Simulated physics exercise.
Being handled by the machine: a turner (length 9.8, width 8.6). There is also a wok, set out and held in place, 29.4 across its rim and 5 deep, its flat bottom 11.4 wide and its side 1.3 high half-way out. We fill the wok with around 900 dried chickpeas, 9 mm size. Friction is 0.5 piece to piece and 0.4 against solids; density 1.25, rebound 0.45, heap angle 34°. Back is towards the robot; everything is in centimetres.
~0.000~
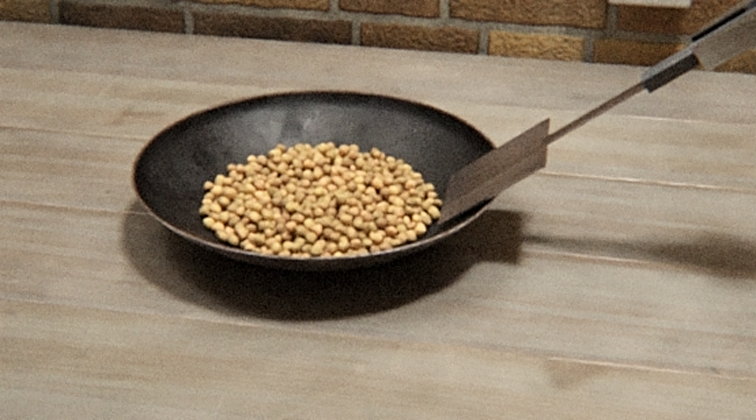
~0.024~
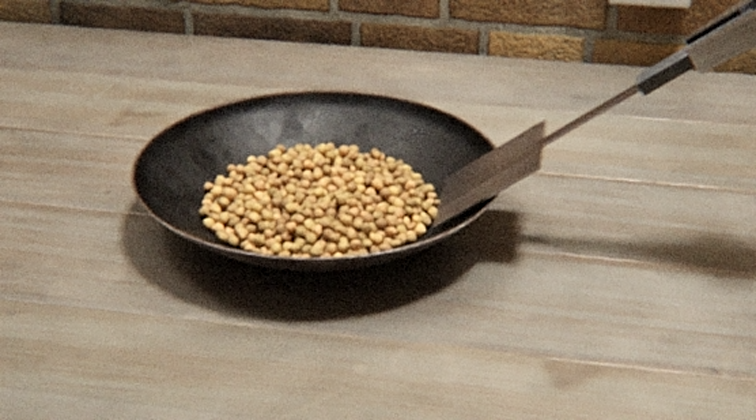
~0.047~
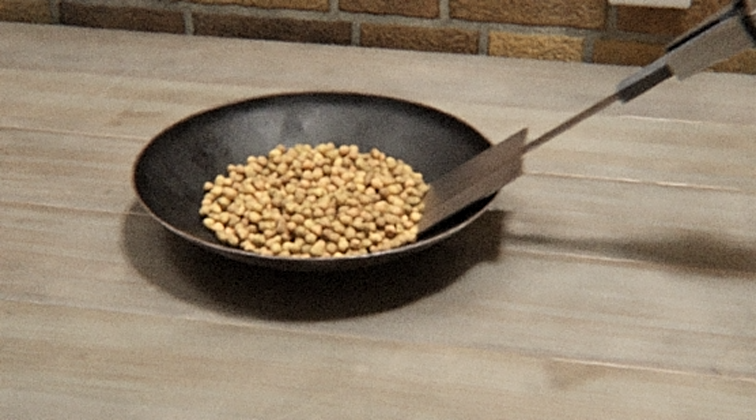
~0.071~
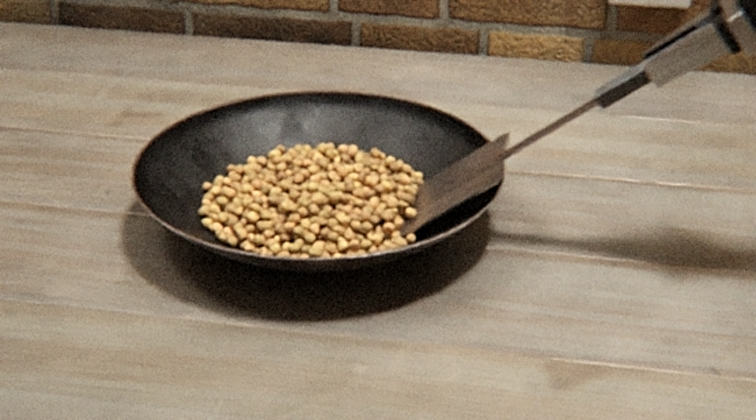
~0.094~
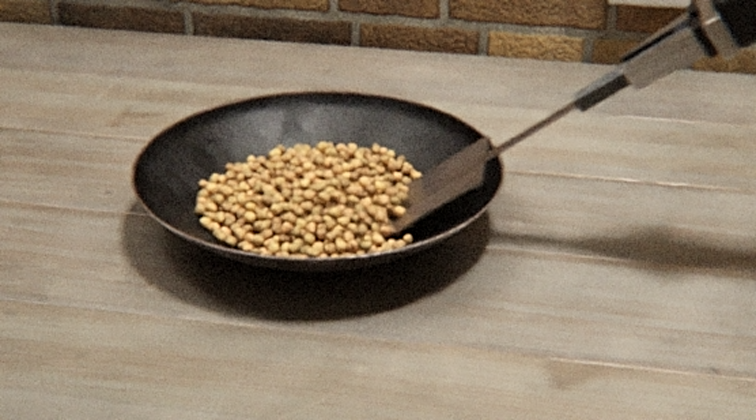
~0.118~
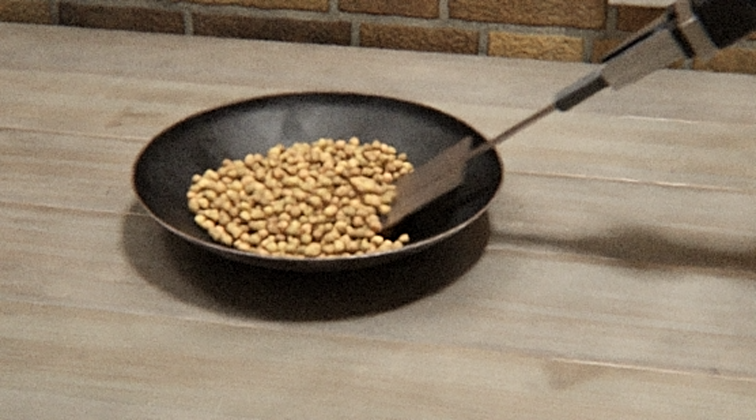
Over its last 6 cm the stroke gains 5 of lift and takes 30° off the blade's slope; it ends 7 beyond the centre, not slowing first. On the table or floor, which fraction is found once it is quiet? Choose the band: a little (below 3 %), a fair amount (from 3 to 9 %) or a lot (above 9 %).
It is a little, below 3 %.
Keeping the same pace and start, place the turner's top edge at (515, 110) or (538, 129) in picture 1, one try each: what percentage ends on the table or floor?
Close to 0 and 0 percent respectively.
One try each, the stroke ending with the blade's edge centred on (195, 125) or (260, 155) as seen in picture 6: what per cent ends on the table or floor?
Respectively some 10 and 0 percent end on the table or floor.
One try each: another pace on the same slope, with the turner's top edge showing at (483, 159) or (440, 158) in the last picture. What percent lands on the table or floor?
Estimates: About 0 %, about 10 %.
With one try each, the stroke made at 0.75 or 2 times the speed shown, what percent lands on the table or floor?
Roughly 0 percent for the first try, 20 percent for the second.
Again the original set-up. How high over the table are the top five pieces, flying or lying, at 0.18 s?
They are some 4 cm up.
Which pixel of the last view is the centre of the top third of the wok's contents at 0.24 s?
About pixel (226, 174).
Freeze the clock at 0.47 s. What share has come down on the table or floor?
Share at that moment: Roughly 0 %.
By 0.18 s, sloping 38°, highest piece 4 above the table; 900 in the wok.
By 0.24 s, sloping 24°, highest piece 5 above the table; 900 in the wok.
By 0.47 s, sloping 8°, highest piece 6 above the table; 888 in the wok, 7 on the table or floor, 5 on the blade or in flight.
By 1.52 s, sloping 8°, highest piece 6 above the table; 888 in the wok, 12 on the table or floor.
Final count, 888 in the wok, 12 on the table or floor. That is 1 % on the table or floor.
